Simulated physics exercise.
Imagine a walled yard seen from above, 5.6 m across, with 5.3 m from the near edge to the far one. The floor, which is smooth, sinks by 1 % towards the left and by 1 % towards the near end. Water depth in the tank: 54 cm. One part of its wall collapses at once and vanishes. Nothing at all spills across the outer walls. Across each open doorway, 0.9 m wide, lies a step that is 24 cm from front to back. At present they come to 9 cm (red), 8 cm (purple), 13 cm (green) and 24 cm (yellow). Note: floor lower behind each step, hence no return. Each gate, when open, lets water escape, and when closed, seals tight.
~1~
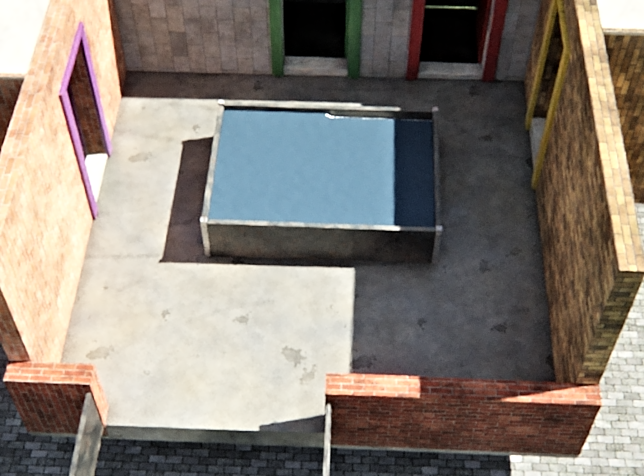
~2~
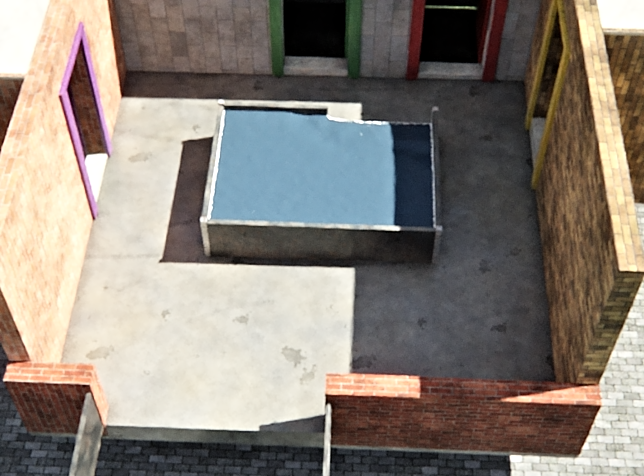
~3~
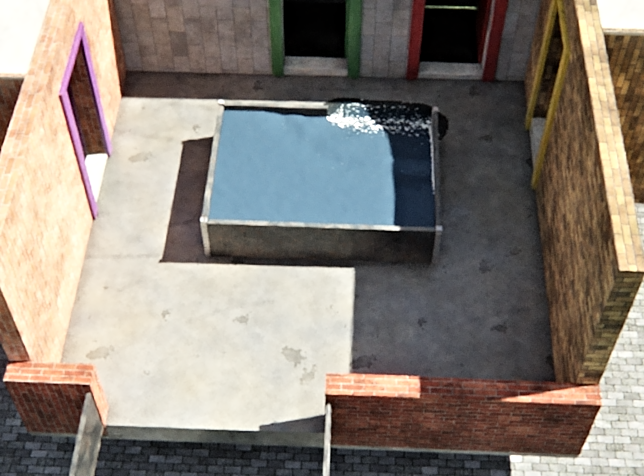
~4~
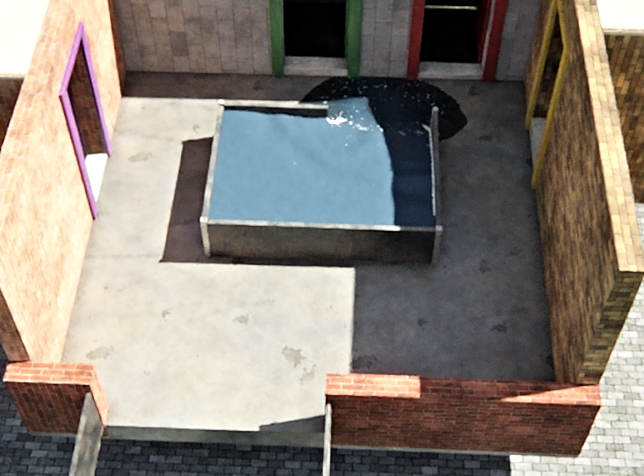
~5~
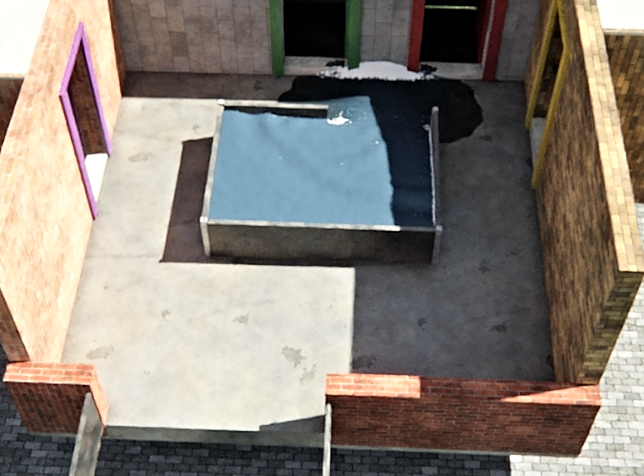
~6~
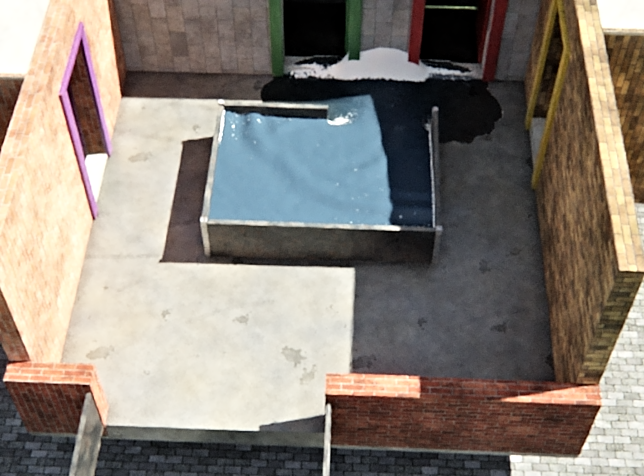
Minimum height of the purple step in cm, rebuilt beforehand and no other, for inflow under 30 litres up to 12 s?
6 cm.
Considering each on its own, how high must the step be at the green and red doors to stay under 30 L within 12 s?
Some 19 cm for green, some 24 cm for red.
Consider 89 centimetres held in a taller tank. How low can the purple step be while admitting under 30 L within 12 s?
A step of about 10.0 cm does it.
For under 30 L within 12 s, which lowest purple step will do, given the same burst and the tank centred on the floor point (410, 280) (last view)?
About 9.5 cm.
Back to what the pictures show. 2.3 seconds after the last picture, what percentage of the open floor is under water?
45 %.
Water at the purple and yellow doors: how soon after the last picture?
Arrival times: Purple at 2.0 seconds, yellow at 1.1 seconds.
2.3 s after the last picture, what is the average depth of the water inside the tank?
I'd put it at some 28 centimetres on average.
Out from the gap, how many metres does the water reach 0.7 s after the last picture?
About 3.0 m.
Then, 0.7 s after the last picture water covers 15 % of the floor, deepest (40 cm) near (382, 80); it has not reached the purple door.
Then, 2.3 s after the last picture water covers 45 % of the floor, deepest (30 cm) near (512, 93); 10 cm at the purple door, 0 litres in over its 8 cm step.
Then, 11.3 s after the last picture water covers 95 % of the floor, deepest (12 cm) near (52, 403); 6 cm at the purple door, 11 litres in over its 8 cm step.
At the purple door as built, the water peaked near 11 cm, 2.5 s after the last picture.
Run again over the same 12 s with other heights there, 46 litres in over 5 cm, 24 litres over 6.5 cm. The limit of 30 litres is kept from about 6 cm up.
